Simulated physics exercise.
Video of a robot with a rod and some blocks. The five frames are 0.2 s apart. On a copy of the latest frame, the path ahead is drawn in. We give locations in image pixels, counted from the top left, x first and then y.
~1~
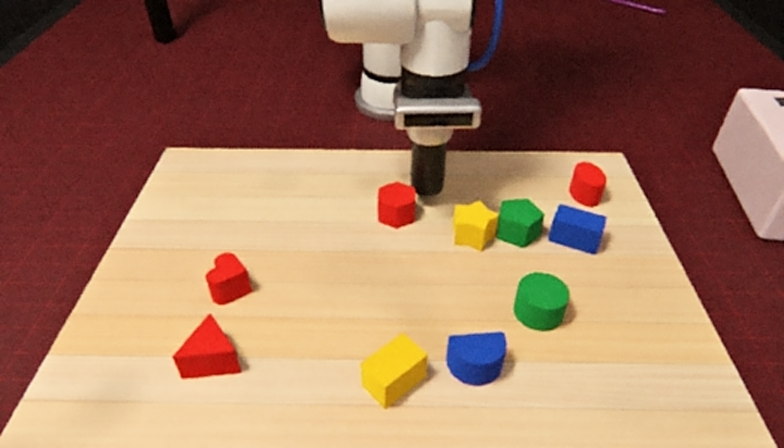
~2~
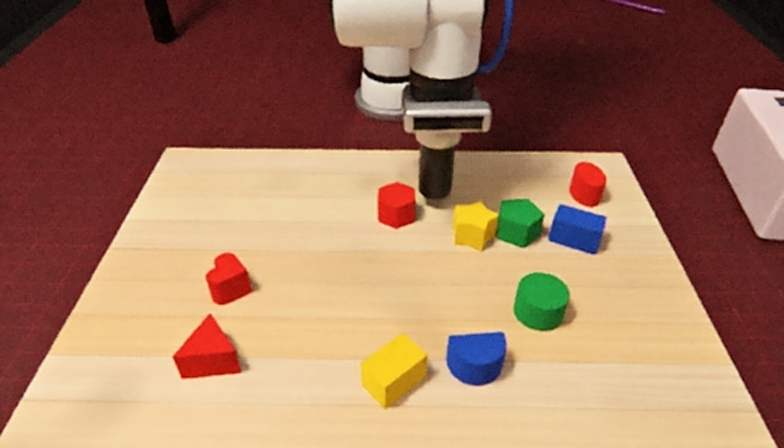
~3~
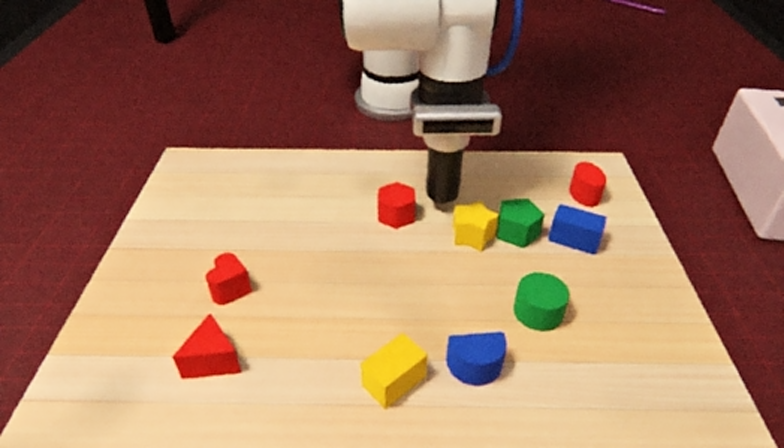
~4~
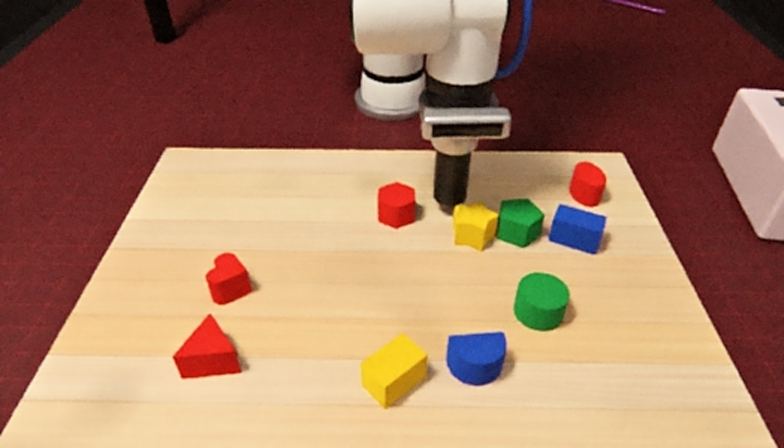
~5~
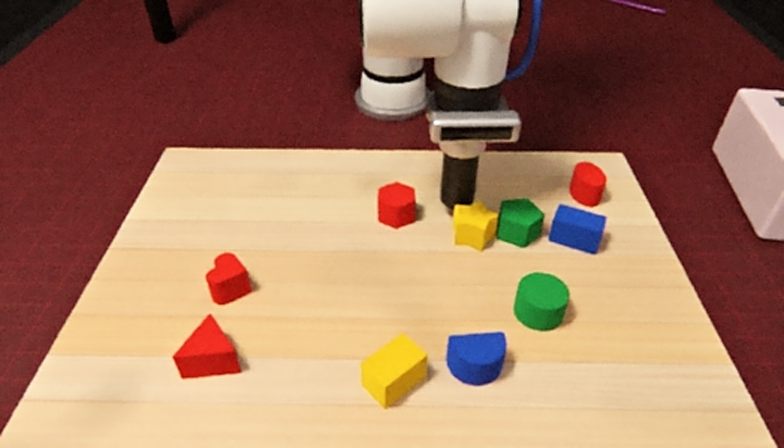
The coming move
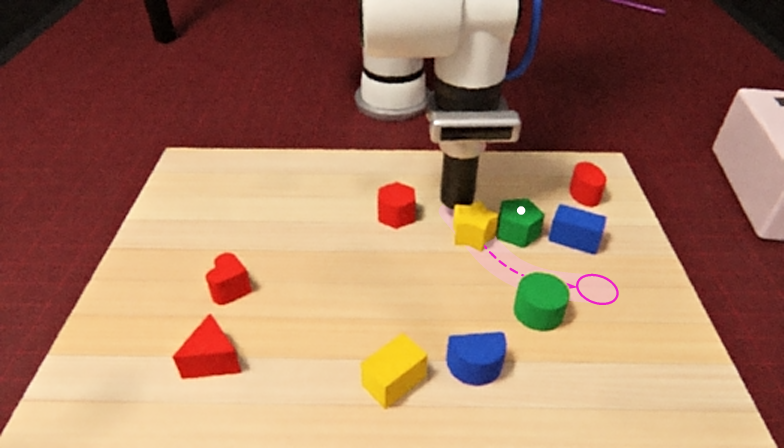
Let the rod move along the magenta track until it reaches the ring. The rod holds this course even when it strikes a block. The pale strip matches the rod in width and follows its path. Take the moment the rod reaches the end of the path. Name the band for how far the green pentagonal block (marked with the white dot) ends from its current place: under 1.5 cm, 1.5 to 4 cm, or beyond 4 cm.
The block winds up within 1.5 cm of where it is now.
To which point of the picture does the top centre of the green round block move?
It will end up at (566, 321).
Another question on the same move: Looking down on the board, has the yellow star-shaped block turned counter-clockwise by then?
No, I don't think so.
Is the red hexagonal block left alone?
Yes
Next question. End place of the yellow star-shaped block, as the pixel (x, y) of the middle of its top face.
Its top middle: (537, 284).
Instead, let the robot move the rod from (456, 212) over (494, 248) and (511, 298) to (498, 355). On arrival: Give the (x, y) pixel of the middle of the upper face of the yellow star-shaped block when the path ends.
Its top middle: (540, 358).
The line goes from (456, 212) via (485, 247) and (532, 279), ending at (597, 289); the dot is on the green pentagonal block.
The first path, step by step. One third of the way, rod at (487, 235); yellow star-shaped block at (505, 248).
Two thirds of the way, rod at (536, 267); yellow star-shaped block at (533, 283), turned 35° clockwise; green round block at (565, 316).
At the end, rod at (602, 277); red hexagonal block unmoved; yellow star-shaped block at (537, 284), turned 50° clockwise; green pentagonal block unmoved; green round block at (566, 321).
